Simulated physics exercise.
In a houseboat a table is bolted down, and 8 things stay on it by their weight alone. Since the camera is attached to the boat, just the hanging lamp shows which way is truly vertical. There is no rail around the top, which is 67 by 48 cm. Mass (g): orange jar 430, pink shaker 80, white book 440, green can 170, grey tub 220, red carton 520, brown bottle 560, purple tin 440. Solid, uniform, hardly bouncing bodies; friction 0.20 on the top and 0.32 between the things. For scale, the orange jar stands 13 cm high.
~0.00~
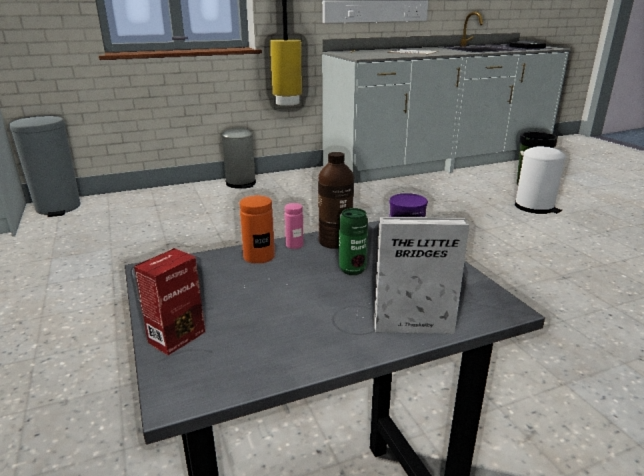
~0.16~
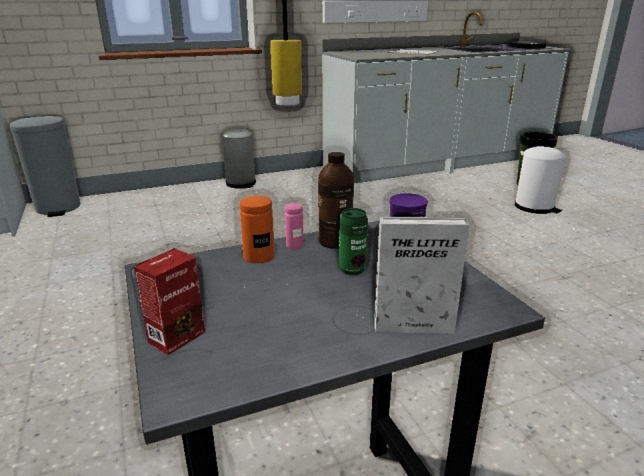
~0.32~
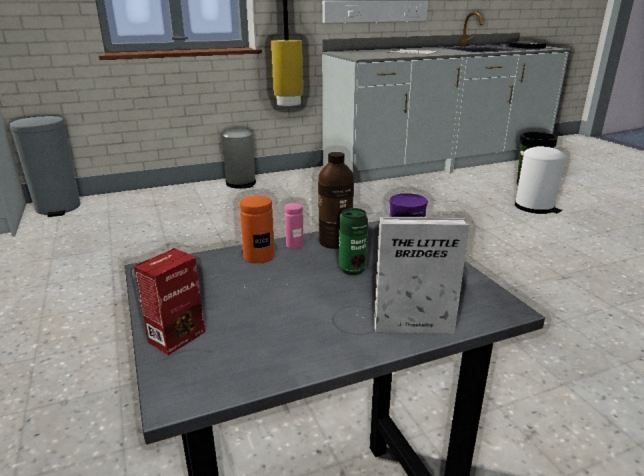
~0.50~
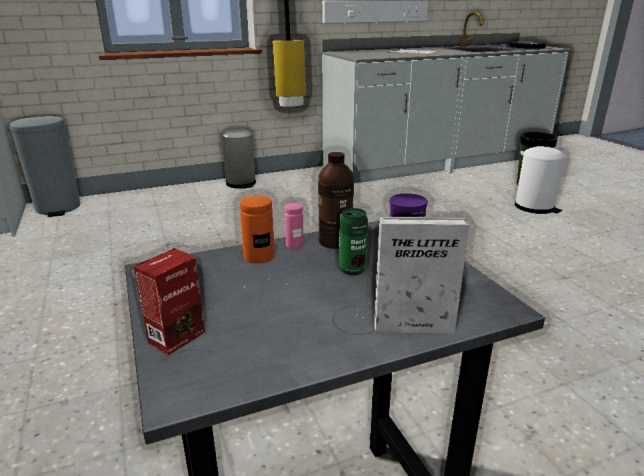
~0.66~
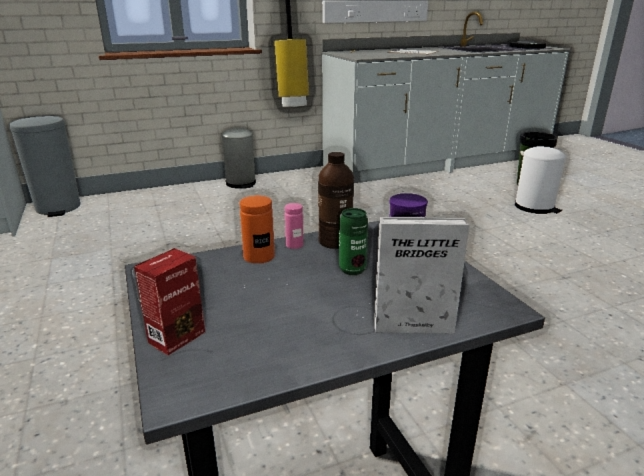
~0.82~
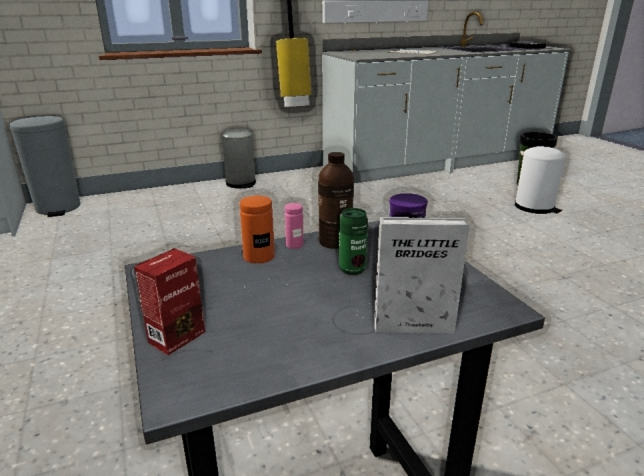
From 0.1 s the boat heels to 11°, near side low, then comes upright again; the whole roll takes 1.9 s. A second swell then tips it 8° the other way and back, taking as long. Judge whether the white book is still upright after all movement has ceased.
It is not upright any more.
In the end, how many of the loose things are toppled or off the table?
The number here is 1.
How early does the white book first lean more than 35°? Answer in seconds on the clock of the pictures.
1.2 s, roughly.
After 1.42 s, boat heeled 7°, near side down; white book now off the table.
After 1.62 s, boat heeled 4°, near side down.
At rest (4.4 s), off the table and tipped over, white book; the other 7 in place, give or take 5 cm.
